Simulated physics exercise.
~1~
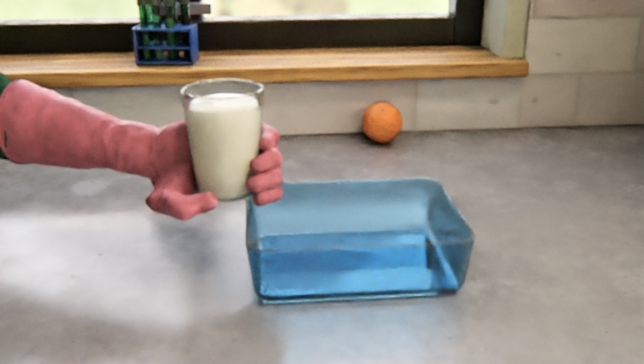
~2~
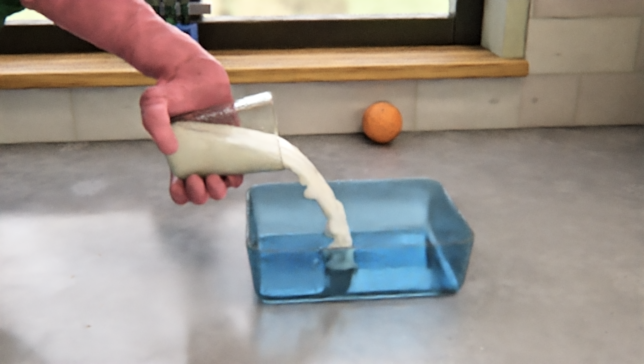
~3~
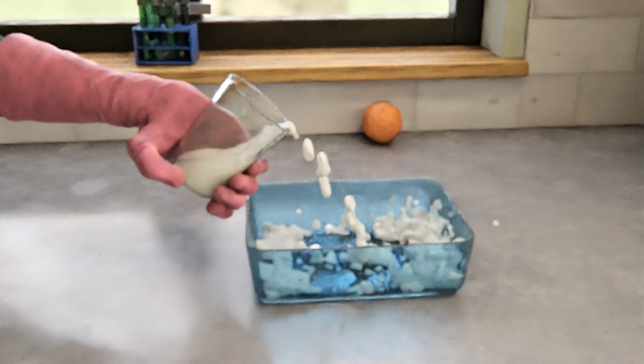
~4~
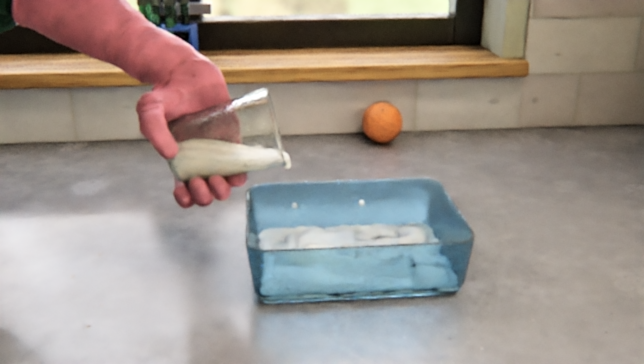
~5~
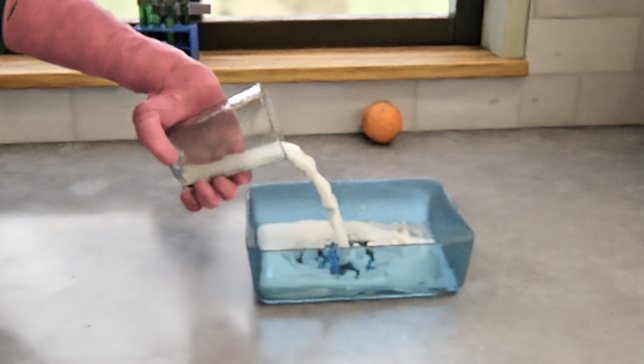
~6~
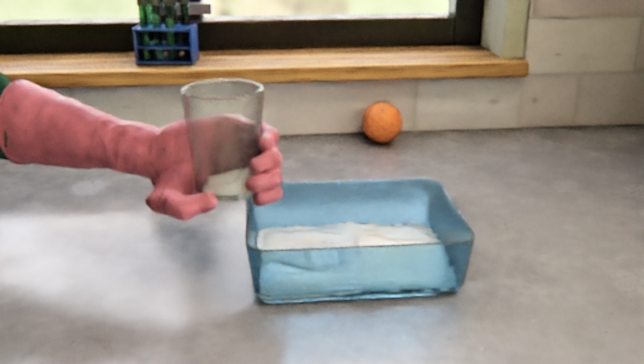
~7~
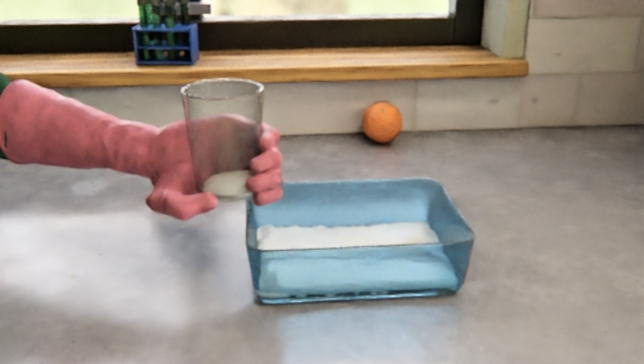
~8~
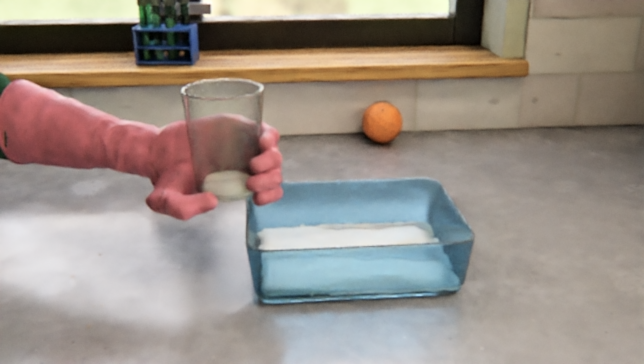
The footage shows a pinkish-red hand tipping a glass tumbler of milk over a clear blue dish, easing back as the stream breaks into blobs, then tilting again before returning upright, leaving a little milk in the glass and a pale layer in the dish.
